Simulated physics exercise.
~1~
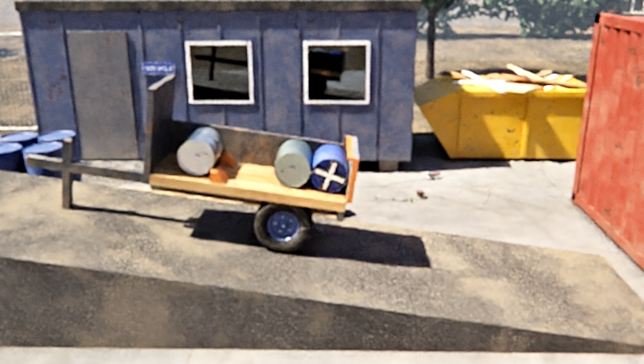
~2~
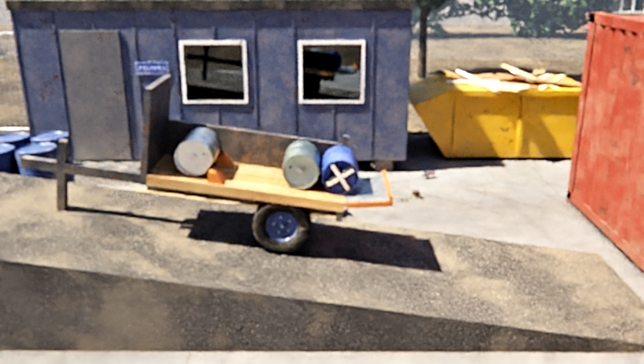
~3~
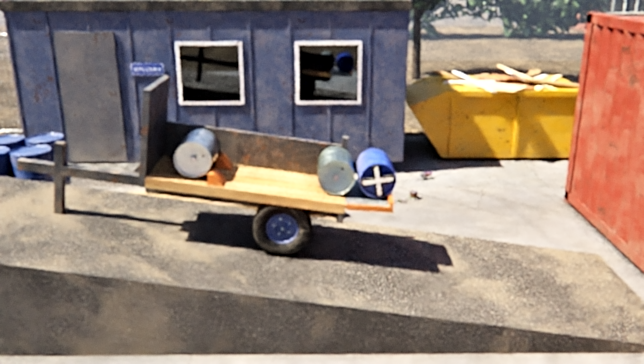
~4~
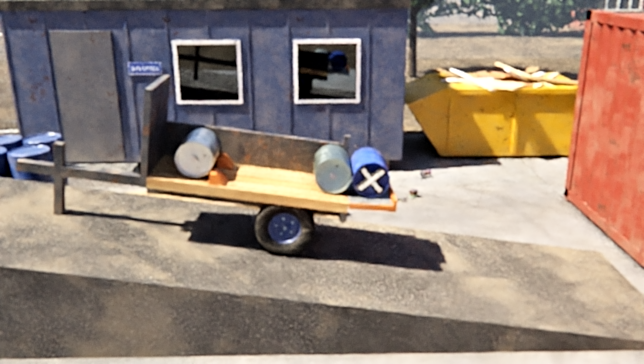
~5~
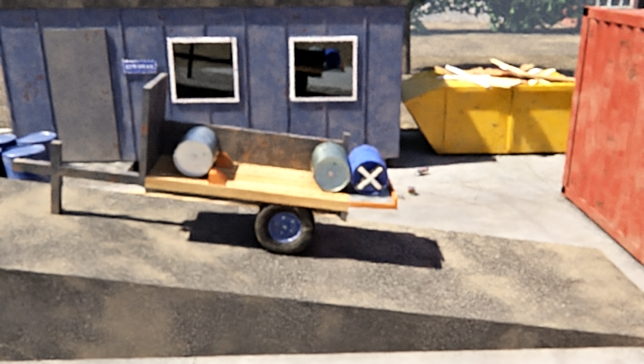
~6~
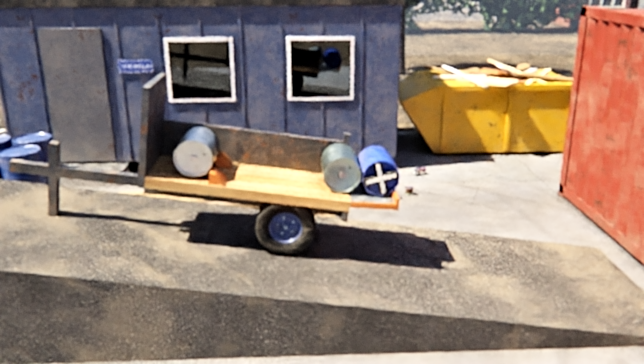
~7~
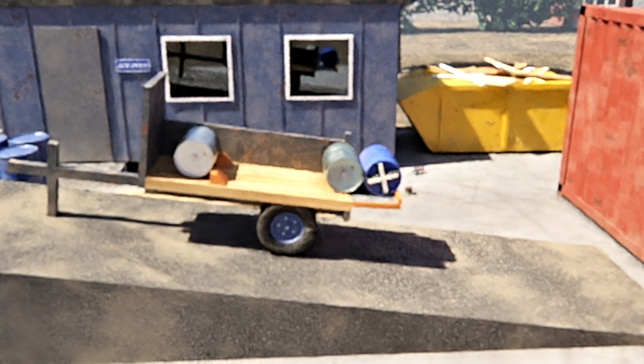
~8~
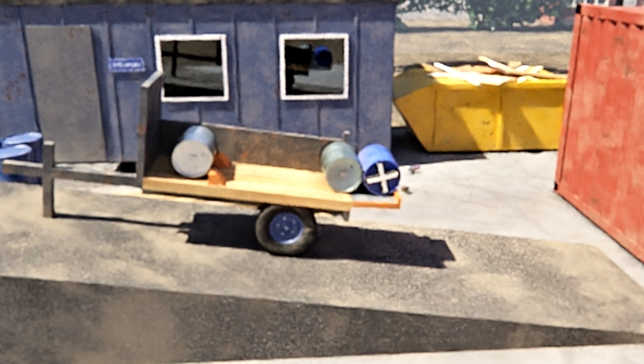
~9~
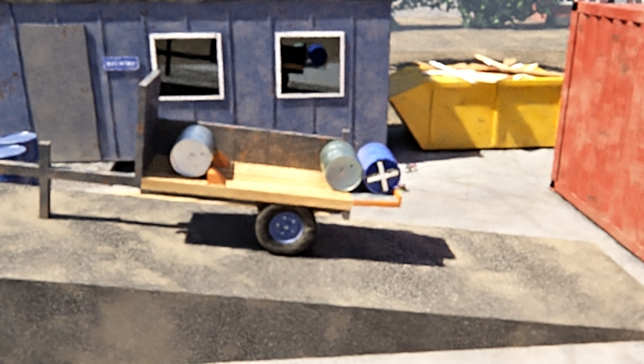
To begin with, a small trailer stands on a slope beside a blue shed, its tail pointing downhill to the right, with three kegs lying on the wooden bed and an orange chock near the left one. The tailgate swings down and open, and the blue keg, marked with a pale cross, rolls right towards it, followed by the grey-green keg next to it. The blue keg rolls onto the lowered gate, rocks back slightly left, then edges right again. It comes to rest on the gate without falling, and all three kegs remain aboard.
